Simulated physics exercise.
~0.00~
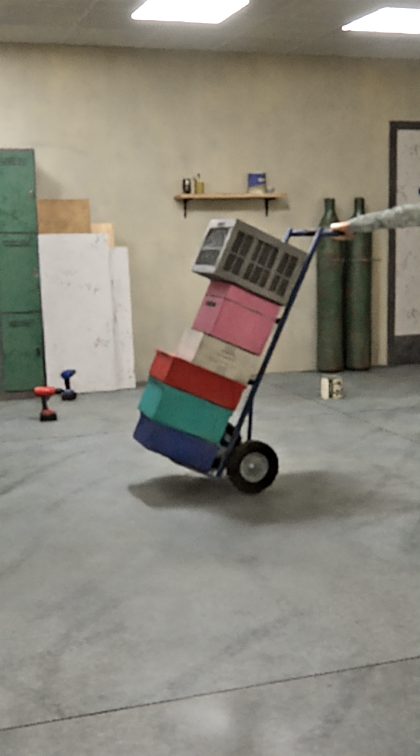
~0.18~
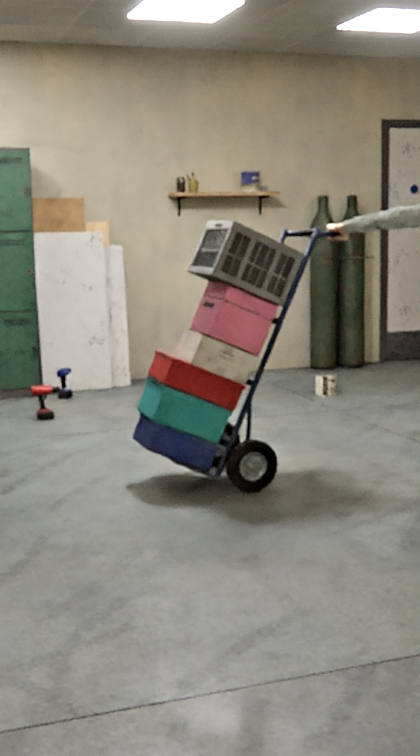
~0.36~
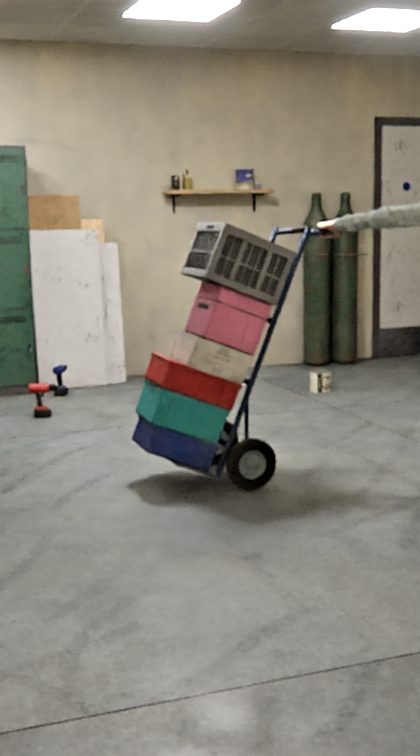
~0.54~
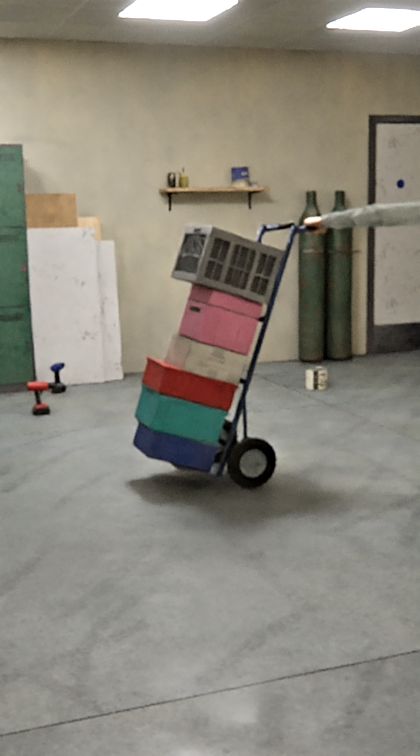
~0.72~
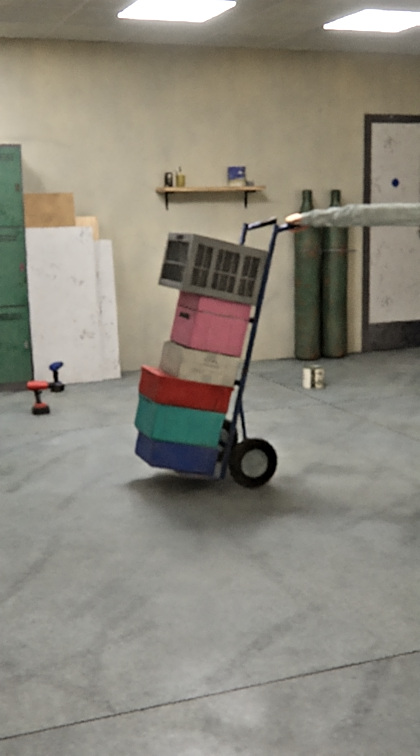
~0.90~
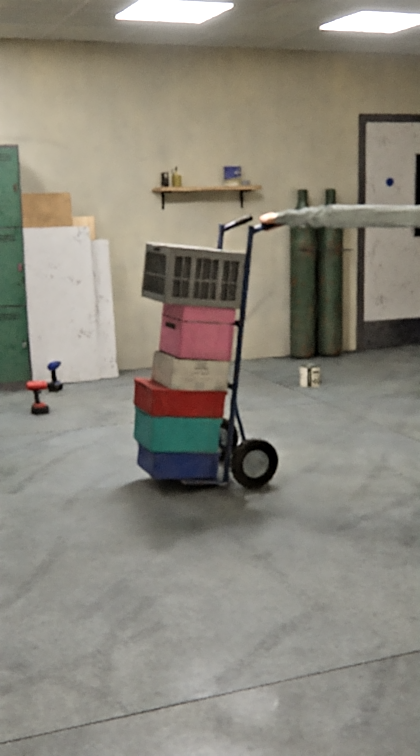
An arm reaching in from the right held the handle of a two-wheeled hand truck stacked with six colourful boxes and crates, then pushed it gradually from a backward lean to nearly upright.
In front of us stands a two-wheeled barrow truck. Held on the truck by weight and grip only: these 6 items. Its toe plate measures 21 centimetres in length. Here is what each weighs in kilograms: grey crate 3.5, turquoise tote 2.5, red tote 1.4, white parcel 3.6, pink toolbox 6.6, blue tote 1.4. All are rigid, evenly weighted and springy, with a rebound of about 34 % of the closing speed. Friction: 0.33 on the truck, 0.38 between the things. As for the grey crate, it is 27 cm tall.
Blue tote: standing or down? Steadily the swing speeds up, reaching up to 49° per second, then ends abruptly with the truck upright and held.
Stands.
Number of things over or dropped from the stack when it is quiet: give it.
It adds up to 0.
After 1.20 s, truck upright; blue tote tipped 5° from how it sat near (177, 466); grey crate tipped 6° from how it sat; pink toolbox tipped 5° from how it sat.
After 1.40 s, truck upright; blue tote tipped 6° from how it sat near (177, 466); grey crate tipped 7° from how it sat; pink toolbox tipped 6° from how it sat.
At rest (2.6 s), not toppled but over 10 cm from the start, grey crate and pink toolbox; the other 4 in place, give or take 10 cm. Seen from the same camera at the end, blue tote near (177, 466).
